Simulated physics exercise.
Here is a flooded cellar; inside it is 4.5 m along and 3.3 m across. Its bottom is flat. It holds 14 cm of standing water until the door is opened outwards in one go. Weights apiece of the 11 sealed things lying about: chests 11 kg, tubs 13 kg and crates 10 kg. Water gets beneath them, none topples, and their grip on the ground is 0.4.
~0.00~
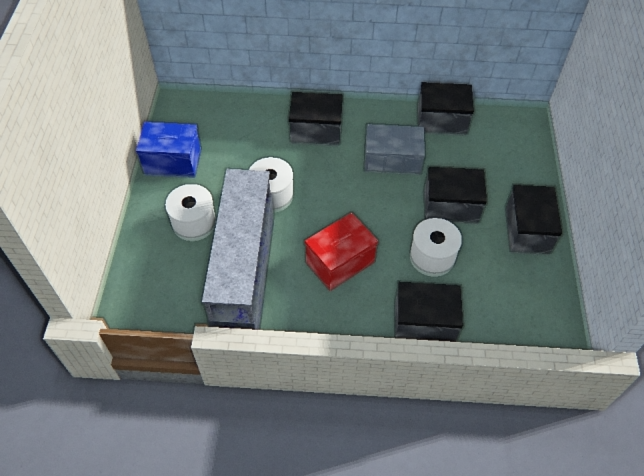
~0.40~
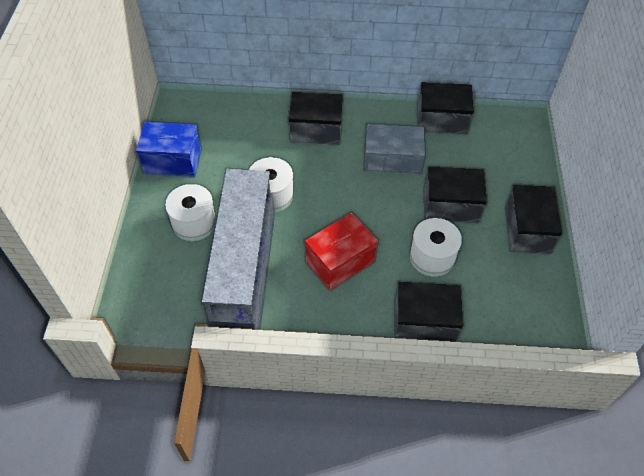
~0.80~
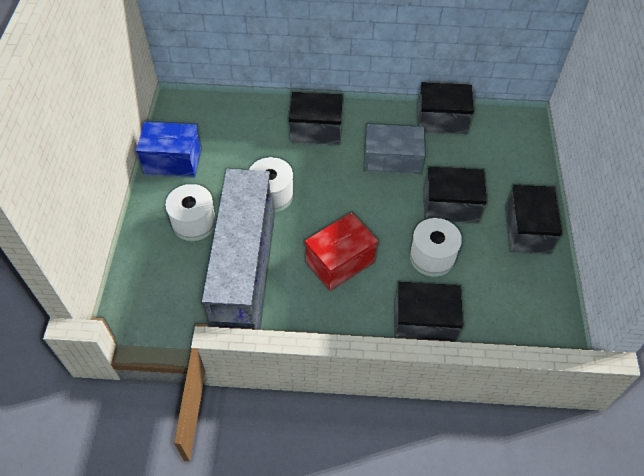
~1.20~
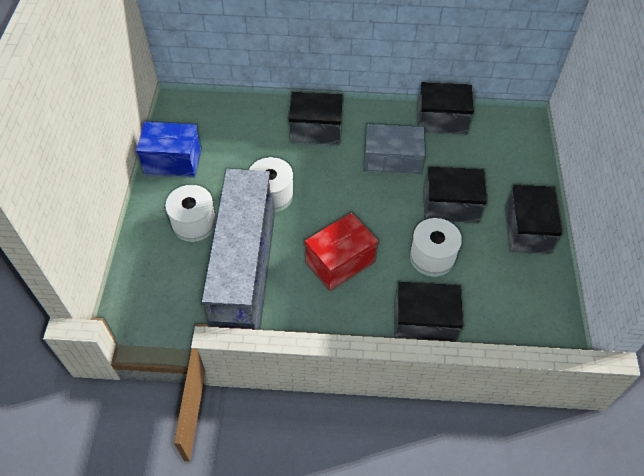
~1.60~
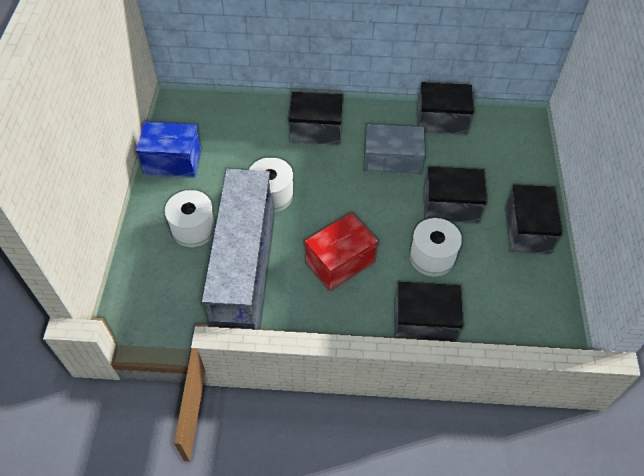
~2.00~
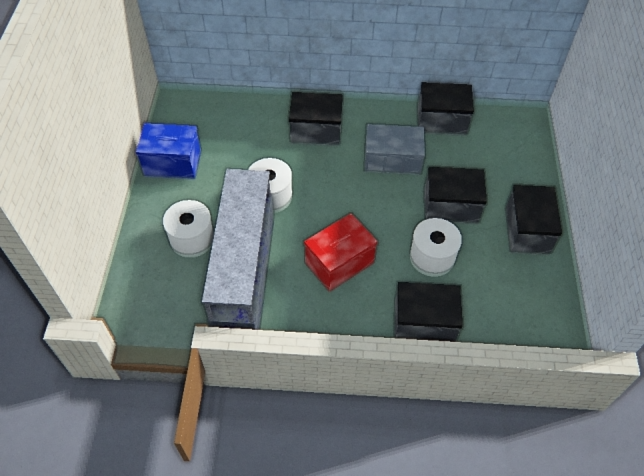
A brown door in the walled room swings open, then a white cylinder shifts slightly downward.
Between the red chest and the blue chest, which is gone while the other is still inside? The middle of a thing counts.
The blue one.
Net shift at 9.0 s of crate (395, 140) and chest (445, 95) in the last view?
In that order: 80 cm, 50 cm.
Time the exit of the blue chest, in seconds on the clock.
At about 8.0 s.
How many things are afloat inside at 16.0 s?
At that moment 8.
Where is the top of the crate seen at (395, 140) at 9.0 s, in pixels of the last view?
Around (321, 128).
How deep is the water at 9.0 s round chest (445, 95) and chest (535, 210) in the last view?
About 11 and 11 cm.
After 4.0 s the red chest is near (336, 241), 0.1 m from its start, afloat; the blue chest is near (147, 181), 0.6 m from its start, afloat; 0 of 11 are out; 11 afloat.
After 9.0 s the red chest is near (302, 198), 0.6 m from its start, afloat; the blue chest has gone out (at 7.9 s); 2 of 11 are out; 9 afloat.
After 16.0 s the red chest is near (222, 179), 1.4 m from its start, afloat; the blue chest has gone out (at 7.9 s); 3 of 11 are out; 8 afloat.
After 20.0 s the red chest is near (184, 269), 1.5 m from its start, afloat; the blue chest has gone out (at 7.9 s); 3 of 11 are out; 8 afloat.
